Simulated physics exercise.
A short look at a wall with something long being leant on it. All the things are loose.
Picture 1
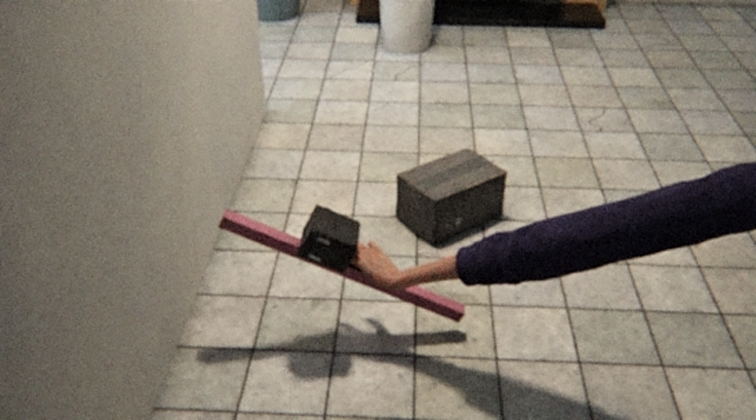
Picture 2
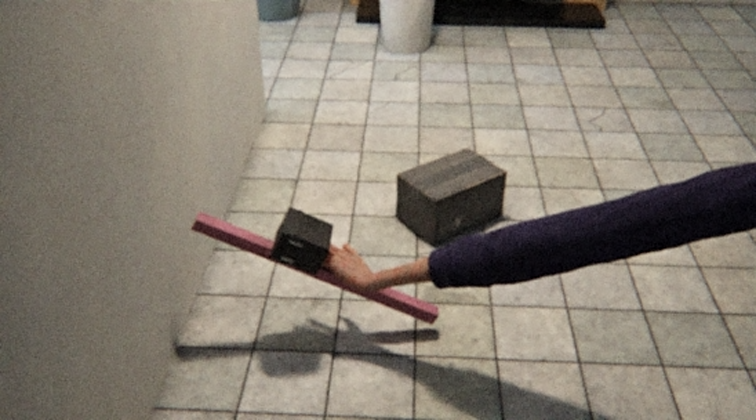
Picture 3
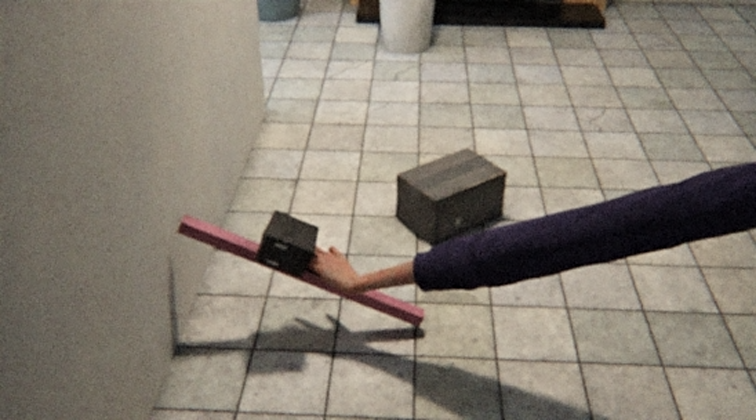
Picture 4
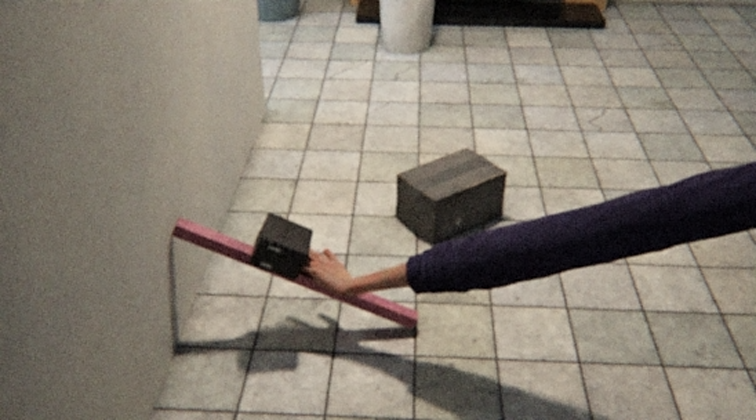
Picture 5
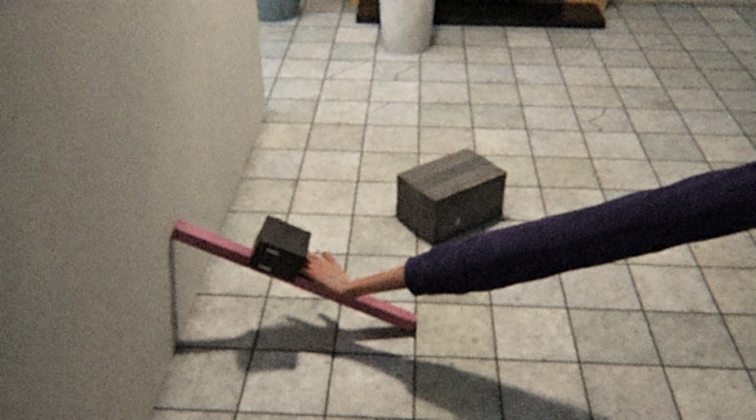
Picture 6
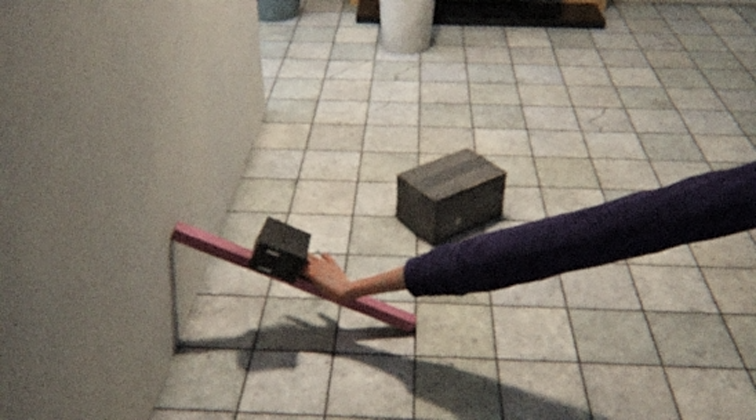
In this clip, a hand in a dark sleeve moves a sloping pink pole with a small dark box on it left to lean against a wall, and keeps holding it, while a larger grey box sits still on the tiled floor.
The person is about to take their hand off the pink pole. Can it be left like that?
The pole slides down.
Then, 0.30 s past the last view, pink pole leaning 21° more than when let go near (311, 313).
Then, 0.40 s past the last view, pink pole leaning 25° more than when let go near (313, 315).
Finally, moved from the start, pink pole; grey box still in place. Final places as the last picture's camera would see them, pink pole near (314, 320). The pole slips out.
